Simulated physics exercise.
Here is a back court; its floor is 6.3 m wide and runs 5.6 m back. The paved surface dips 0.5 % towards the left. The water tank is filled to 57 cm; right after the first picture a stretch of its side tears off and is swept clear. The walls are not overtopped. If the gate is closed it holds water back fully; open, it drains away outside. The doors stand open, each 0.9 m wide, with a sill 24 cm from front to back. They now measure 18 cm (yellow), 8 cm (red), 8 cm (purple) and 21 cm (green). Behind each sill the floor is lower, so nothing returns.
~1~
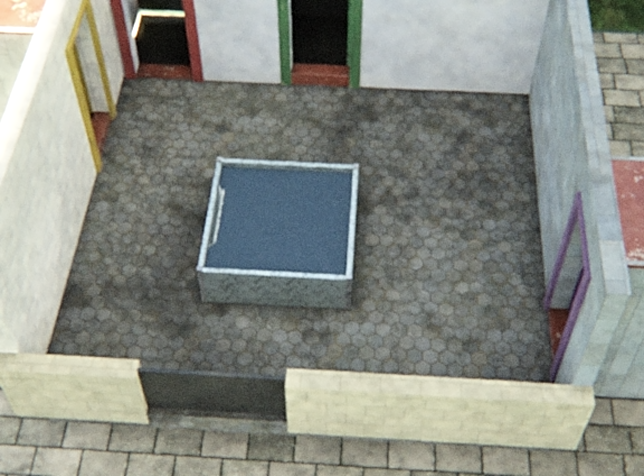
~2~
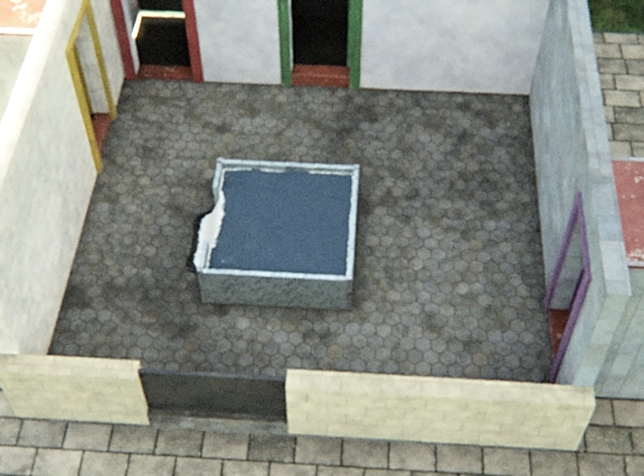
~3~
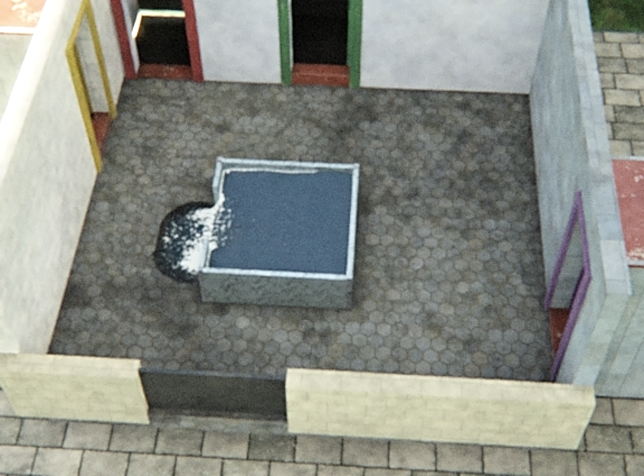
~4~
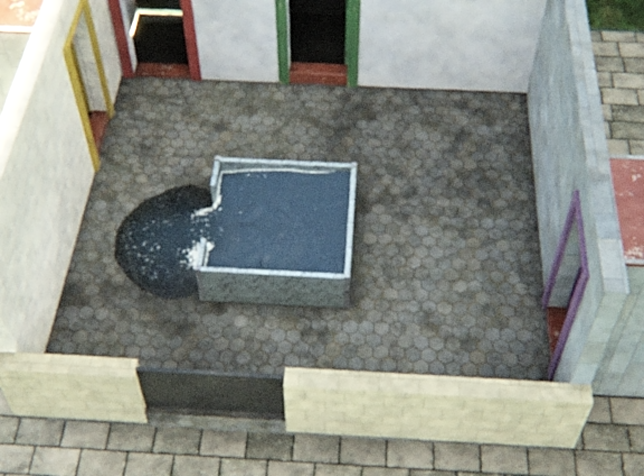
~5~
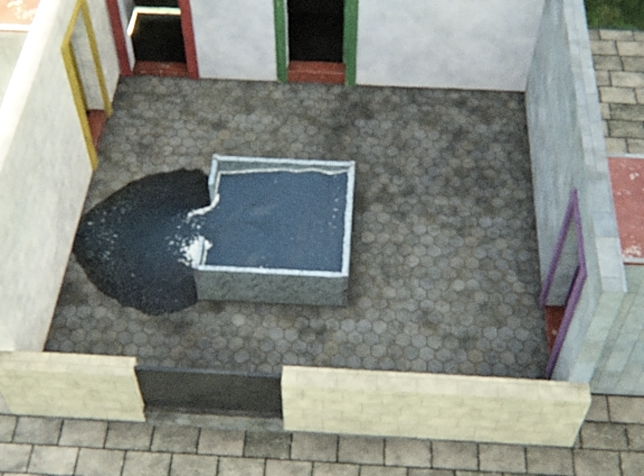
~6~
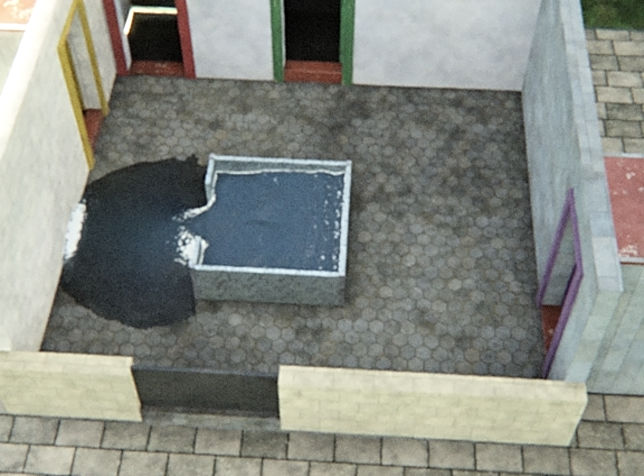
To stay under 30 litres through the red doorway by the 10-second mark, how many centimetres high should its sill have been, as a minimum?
At least 14.5 cm or so.
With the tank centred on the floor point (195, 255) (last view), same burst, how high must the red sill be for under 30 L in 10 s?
Some 14.0 cm.
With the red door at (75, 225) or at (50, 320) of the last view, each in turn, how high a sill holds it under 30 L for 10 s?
Roughly 25 and 11.5 cm.
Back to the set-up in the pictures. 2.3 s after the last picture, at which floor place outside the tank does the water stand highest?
Around (34, 374).
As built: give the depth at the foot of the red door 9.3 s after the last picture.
Roughly 7.0 cm deep.
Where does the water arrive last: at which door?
Last comes the purple one.
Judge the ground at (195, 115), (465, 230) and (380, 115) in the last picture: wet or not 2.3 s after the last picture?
In turn: Flooded, dry, not reached.
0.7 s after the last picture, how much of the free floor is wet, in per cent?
About 15 per cent.
Then, 0.7 s after the last picture water covers 15 % of the floor, deepest (34 cm) near (203, 243); it has not reached the red door.
Then, 2.3 s after the last picture water covers 35 % of the floor, deepest (26 cm) near (34, 374); 18 cm at the red door, 39 litres in over its 8 cm sill.
Then, 9.3 s after the last picture water covers 95 % of the floor, deepest (8 cm) near (30, 387); 7 cm at the red door, 137 litres in over its 8 cm sill.
At the red door as built, the water peaked near 19 cm, 2.1 s after the last picture.
With a sill of 11.5 cm, 65 litres would have come in within the 10 s; with 18.5 cm, 8 litres. So under 30 litres takes about 14.5 cm.
